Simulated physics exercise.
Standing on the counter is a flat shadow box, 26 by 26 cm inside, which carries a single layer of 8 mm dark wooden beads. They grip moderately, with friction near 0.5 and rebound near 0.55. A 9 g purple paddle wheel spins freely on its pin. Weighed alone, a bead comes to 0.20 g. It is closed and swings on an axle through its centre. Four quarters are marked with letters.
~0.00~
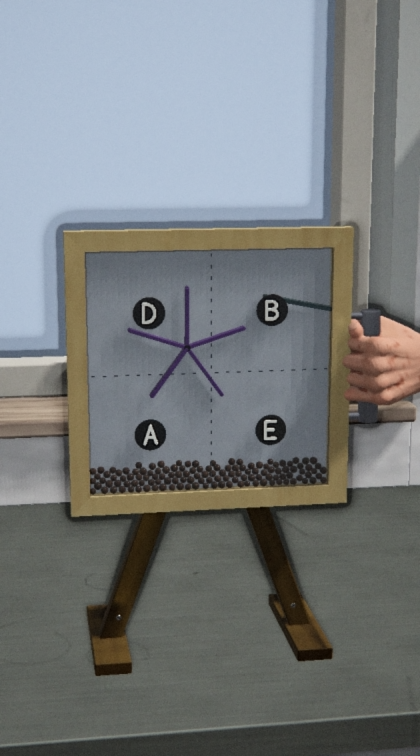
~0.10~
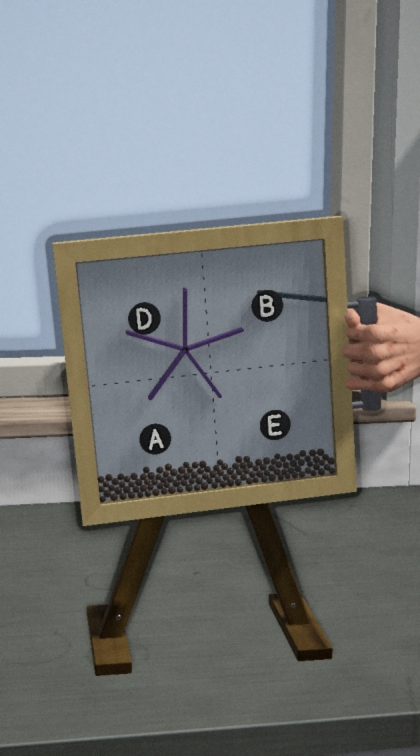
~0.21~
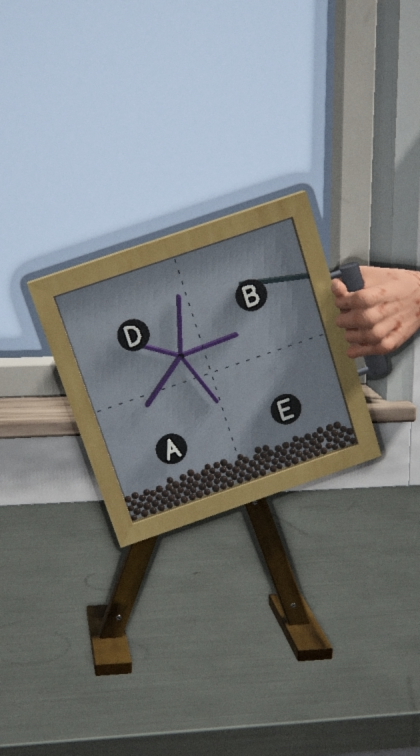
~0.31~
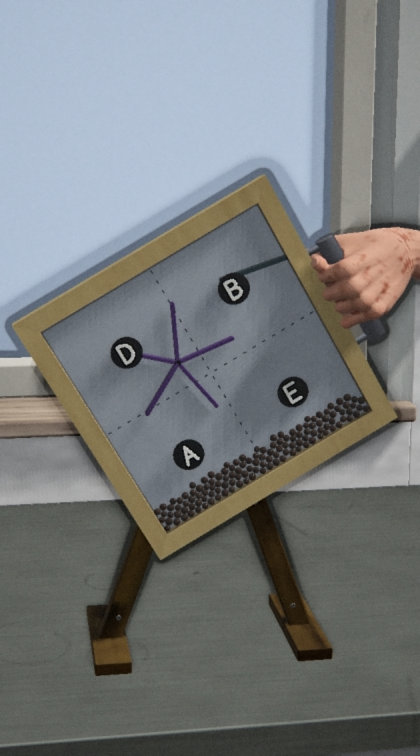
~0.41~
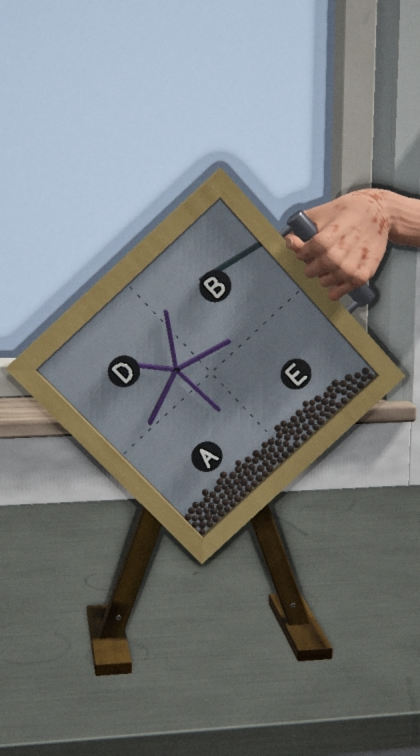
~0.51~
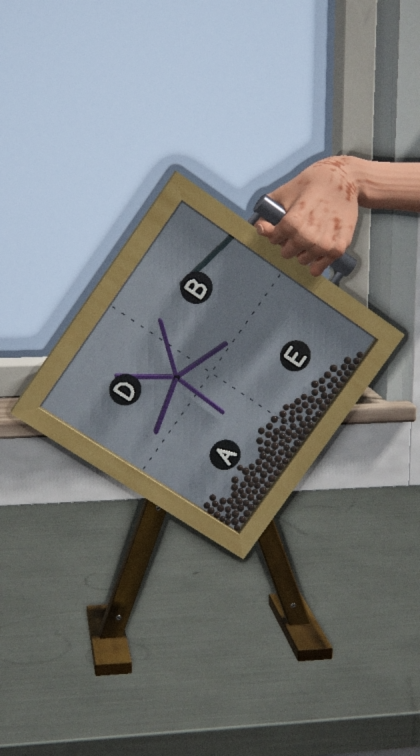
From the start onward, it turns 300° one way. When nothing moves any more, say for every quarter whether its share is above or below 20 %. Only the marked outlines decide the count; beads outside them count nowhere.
A: Below 20 %, B: Above 20 %, D: Below 20 %, E: Above 20 %.
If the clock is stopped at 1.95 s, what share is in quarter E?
I'd say some 0 in a hundred.
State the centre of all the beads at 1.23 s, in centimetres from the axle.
Position estimate: Right 6 cm, below 10 cm.
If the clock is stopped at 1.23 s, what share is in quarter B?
About 0 %.
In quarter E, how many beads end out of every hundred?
Some 45 per cent.
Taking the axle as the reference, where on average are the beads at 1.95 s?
Right: About 7 cm; below: About 10 cm.
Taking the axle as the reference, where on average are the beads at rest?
About 7 cm right and 8 cm below.
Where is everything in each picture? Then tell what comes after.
In the first picture, level; about 130 beads; load centre (208, 476); top bead (179, 463); purple paddle wheel (187, 347); A (150, 435), B (272, 310), D (149, 313), E (271, 430).
In the second picture, turned 4° anticlockwise; load centre (216, 475); top bead (320, 452).
In the third picture, turned 17° anticlockwise; load centre (240, 470); top bead (337, 425); wall ends (241, 284).
In the fourth picture, turned 30° anticlockwise; load centre (259, 461); top bead (347, 398); purple paddle wheel (177, 363).
In the fifth picture, turned 42° anticlockwise; load centre (272, 452); top bead (366, 371).
In the sixth picture, turned 55° anticlockwise; load centre (278, 448); top bead (360, 355); purple paddle wheel (176, 377); A (225, 455), B (196, 288), D (125, 390), E (295, 356).
After 1.23 s, it stands 144° anticlockwise; the beads' middle is 6 cm right of and 10 cm below the centre; A 30 %, D 70 %.
After 1.95 s, it has come round 233° anticlockwise; the beads' middle is 7 cm right of and 10 cm below the centre; B 70 %, D 30 %.
After 2.56 s, it has come round 300° anticlockwise; the beads' middle is 10 cm right of and 5 cm below the centre; B 85 %, E 15 %.
Settled by 5.5 s, it has come round 300° anticlockwise; A 0 %, B 55 %, D 0 %, E 45 %.
